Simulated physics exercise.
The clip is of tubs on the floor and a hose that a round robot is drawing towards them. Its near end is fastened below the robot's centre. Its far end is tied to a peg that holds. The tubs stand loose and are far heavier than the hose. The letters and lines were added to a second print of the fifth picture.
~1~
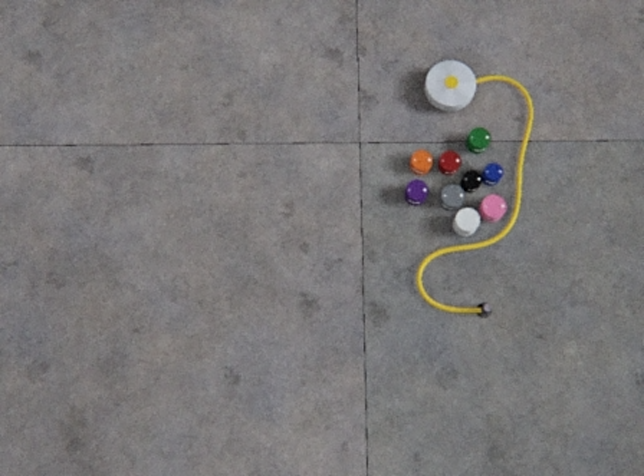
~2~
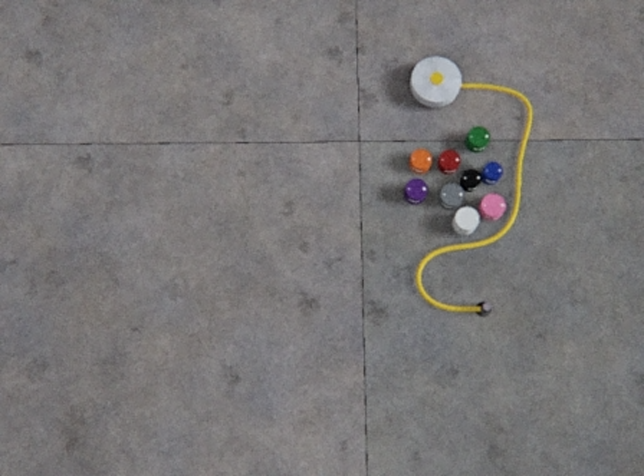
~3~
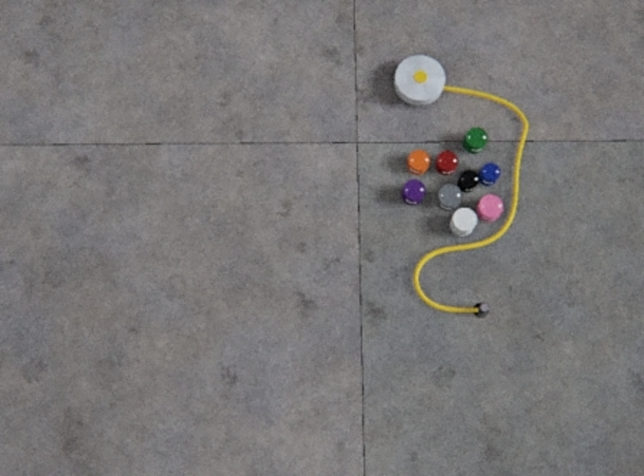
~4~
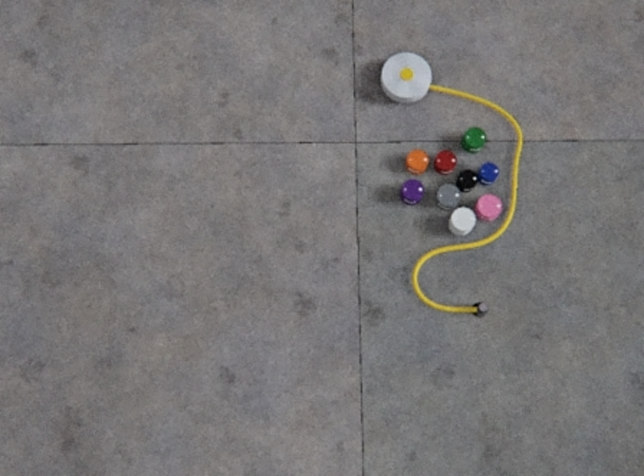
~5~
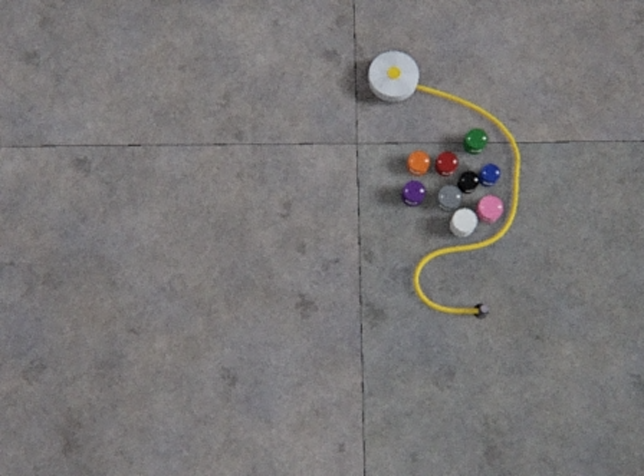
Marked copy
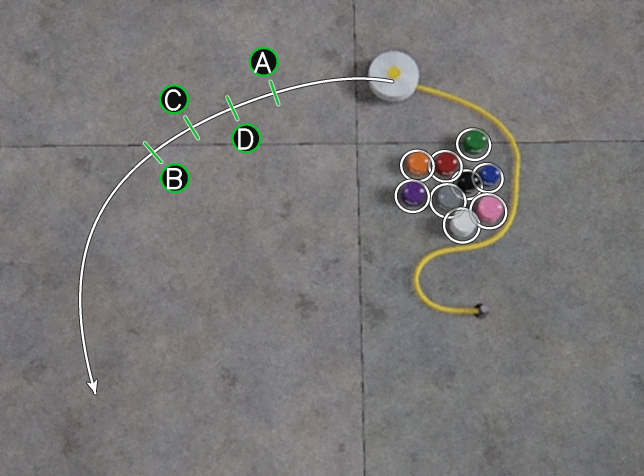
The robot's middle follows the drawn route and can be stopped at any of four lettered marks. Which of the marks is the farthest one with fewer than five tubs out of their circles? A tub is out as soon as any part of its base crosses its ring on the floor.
At D, and not beyond.
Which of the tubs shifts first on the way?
The green tub.
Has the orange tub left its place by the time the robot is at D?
No.
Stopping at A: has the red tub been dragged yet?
No.
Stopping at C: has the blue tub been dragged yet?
Yes.
On the marked copy, A at (275, 93); B at (153, 153); C at (191, 128); D at (232, 108); the route from (392, 82) via (155, 151) to (95, 394).
Following D. Soon after the start, robot (336, 76).
Later, robot (278, 88).
In the end, robot (231, 104); blue tub (485, 176); green tub (463, 154); one over the rings.
As for the rest, A is within the limit but short; B has nine over the rings; C has eight over the rings.
